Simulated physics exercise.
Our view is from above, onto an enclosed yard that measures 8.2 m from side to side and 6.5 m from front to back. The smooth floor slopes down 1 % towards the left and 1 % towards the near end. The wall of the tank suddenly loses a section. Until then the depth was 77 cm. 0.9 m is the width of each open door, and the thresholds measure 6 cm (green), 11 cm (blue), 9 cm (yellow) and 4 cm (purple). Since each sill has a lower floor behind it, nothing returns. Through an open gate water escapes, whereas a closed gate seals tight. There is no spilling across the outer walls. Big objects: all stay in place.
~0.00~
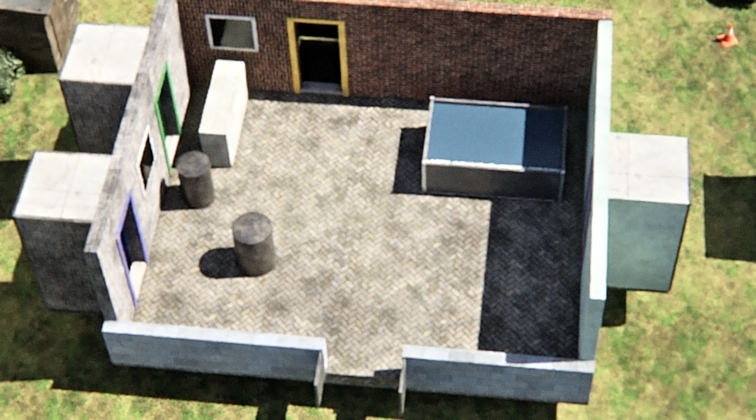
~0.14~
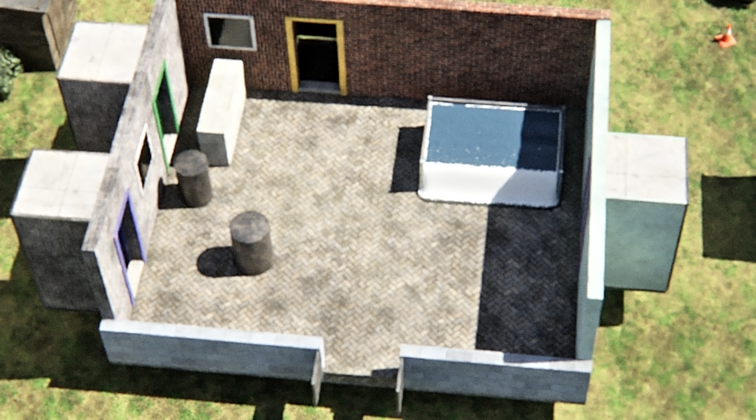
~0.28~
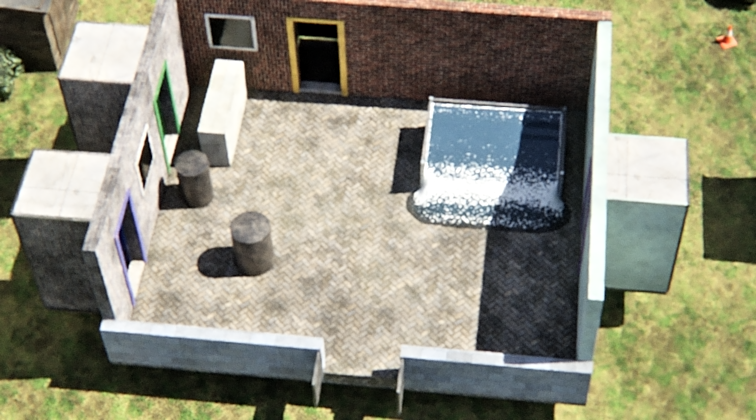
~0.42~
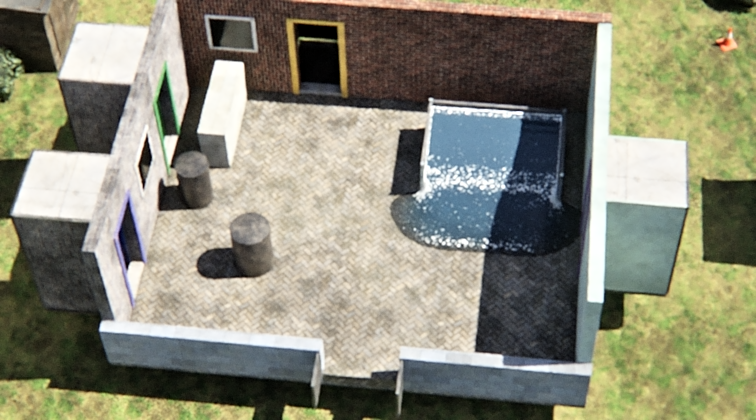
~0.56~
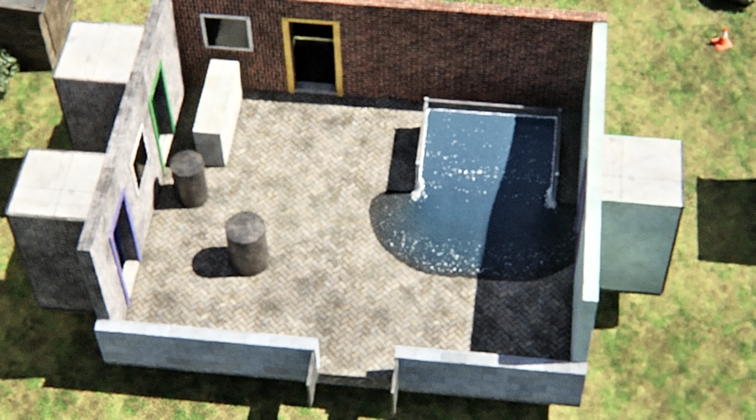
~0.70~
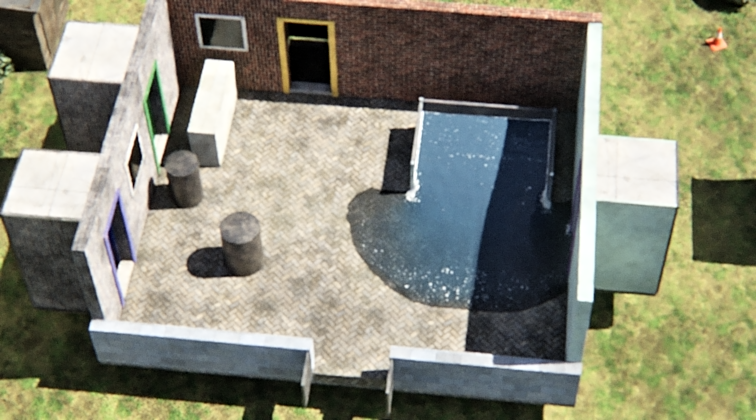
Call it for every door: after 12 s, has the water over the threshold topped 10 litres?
Green door topped, blue door topped, yellow door not topped, purple door topped.
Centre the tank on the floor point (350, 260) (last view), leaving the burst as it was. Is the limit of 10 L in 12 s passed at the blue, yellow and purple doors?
Checking each door against the limit: Blue tops it, yellow does not exceed it, purple does not exceed it.
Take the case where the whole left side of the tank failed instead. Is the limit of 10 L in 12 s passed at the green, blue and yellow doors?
Outcomes - green: Exceeded, blue: Exceeded, yellow: Exceeded.
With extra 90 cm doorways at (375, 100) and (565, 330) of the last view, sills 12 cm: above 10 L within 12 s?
In turn: Short of it, beyond it.
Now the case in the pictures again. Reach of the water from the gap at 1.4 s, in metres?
I'd say close to 4.6 m.
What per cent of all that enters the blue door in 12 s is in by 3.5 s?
Some 0 per cent by then.
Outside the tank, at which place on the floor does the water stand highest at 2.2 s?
Look at roughly (557, 382).
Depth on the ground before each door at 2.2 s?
Depths: Green door 0 cm, blue door 0 cm, yellow door 0 cm, purple door 9 cm.
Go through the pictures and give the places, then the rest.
Still water, 77 cm deep, in the tank at (496, 138), in the first frame.
Water pours out at (490, 186) and has run 1.4 m, to (419, 191); typically 6 cm deep outside, 77 cm at the tank's back, in the second frame.
Water pours out at (491, 187) and has run 1.6 m, to (411, 206); typically 13 cm deep outside, 71 cm at the tank's back, in the third frame.
Water pours out at (490, 190) and has run 1.9 m, to (395, 211); typically 12 cm deep outside, 66 cm at the tank's back, in the fourth frame.
The front is at (383, 240), 2.3 m from the gap at (486, 189); 6.4 m2 of floor is under water; 64 cm left at the back of the tank, in the fifth frame.
Water pours out at (481, 190) and has run 2.7 m, to (415, 298); typically 8 cm deep outside, 56 cm at the tank's back, in the sixth frame.
After 1.4 s water covers 40 % of the floor and is deepest (42 cm) near (456, 374); green door not reached, blue door not reached, yellow door not reached, purple door 13 cm at the sill, 21 L in.
After 2.2 s water covers 45 % of the floor and is deepest (48 cm) near (557, 382); green door not reached, blue door not reached, yellow door not reached, purple door 9 cm at the sill, 53 L in.
After 3.5 s water covers 50 % of the floor and is deepest (24 cm) near (561, 291); green door not reached, blue door not reached, yellow door not reached, purple door 6 cm at the sill, 70 L in.
After 7.0 s water covers 75 % of the floor and is deepest (22 cm) near (113, 344); green door 5 cm at the sill, 0 L in, blue door 17 cm at the sill, 40 L in, yellow door not reached, purple door 6 cm at the sill, 111 L in.
After 12.0 s water covers 90 % of the floor and is deepest (14 cm) near (124, 303); green door 9 cm at the sill, 17 L in, blue door 13 cm at the sill, 66 L in, yellow door 5 cm at the sill, 0 L in, purple door 1 cm at the sill, 113 L in.
